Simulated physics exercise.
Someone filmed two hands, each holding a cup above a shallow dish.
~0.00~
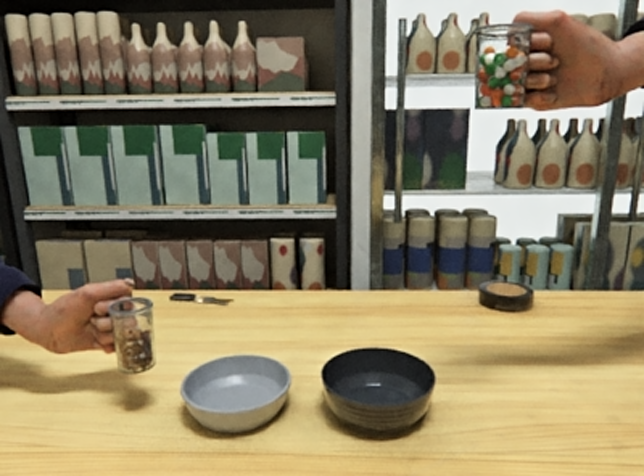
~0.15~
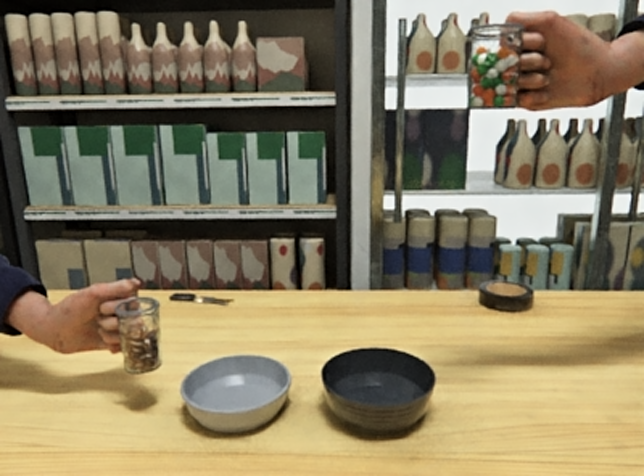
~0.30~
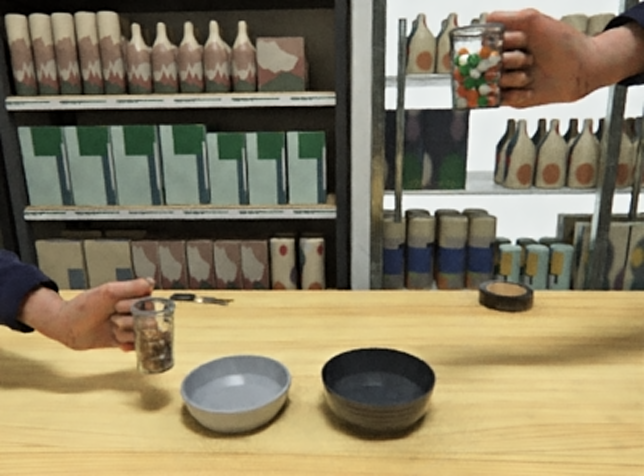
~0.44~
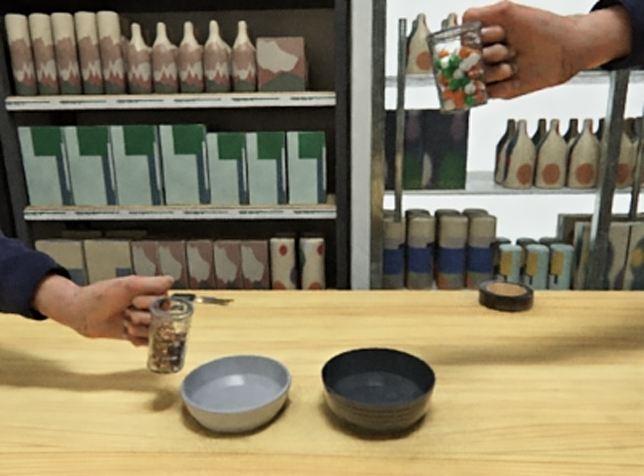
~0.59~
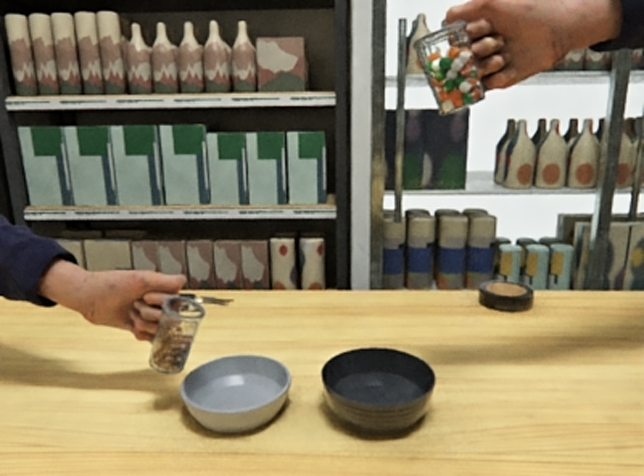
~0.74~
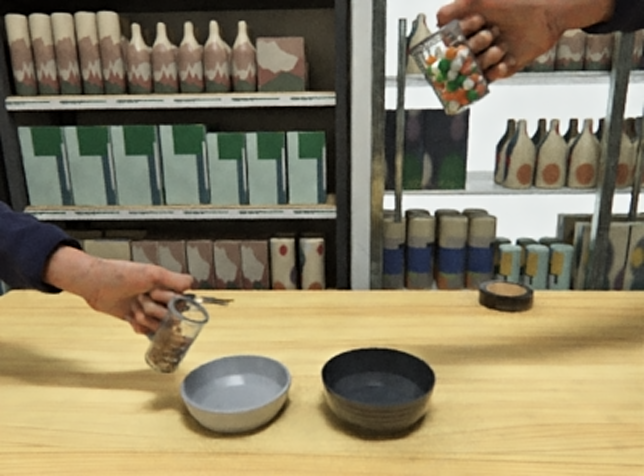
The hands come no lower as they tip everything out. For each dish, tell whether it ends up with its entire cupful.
Result - left: Full cupful, right: Some lost.
After 1.20 s, left, the whole lot still in the cup; right, the whole lot still in the cup.
After 1.69 s, left, the whole lot still in the cup; right, all but a few still in the cup, only a few in the air.
After 2.27 s, left, the whole lot in the dish; right, near half in the dish, a little outside the dish, near a third in the air.
In the end (3.3 s), left, the whole lot in the dish, none at all outside the dish; right, the bulk in the dish, near a quarter outside the dish.
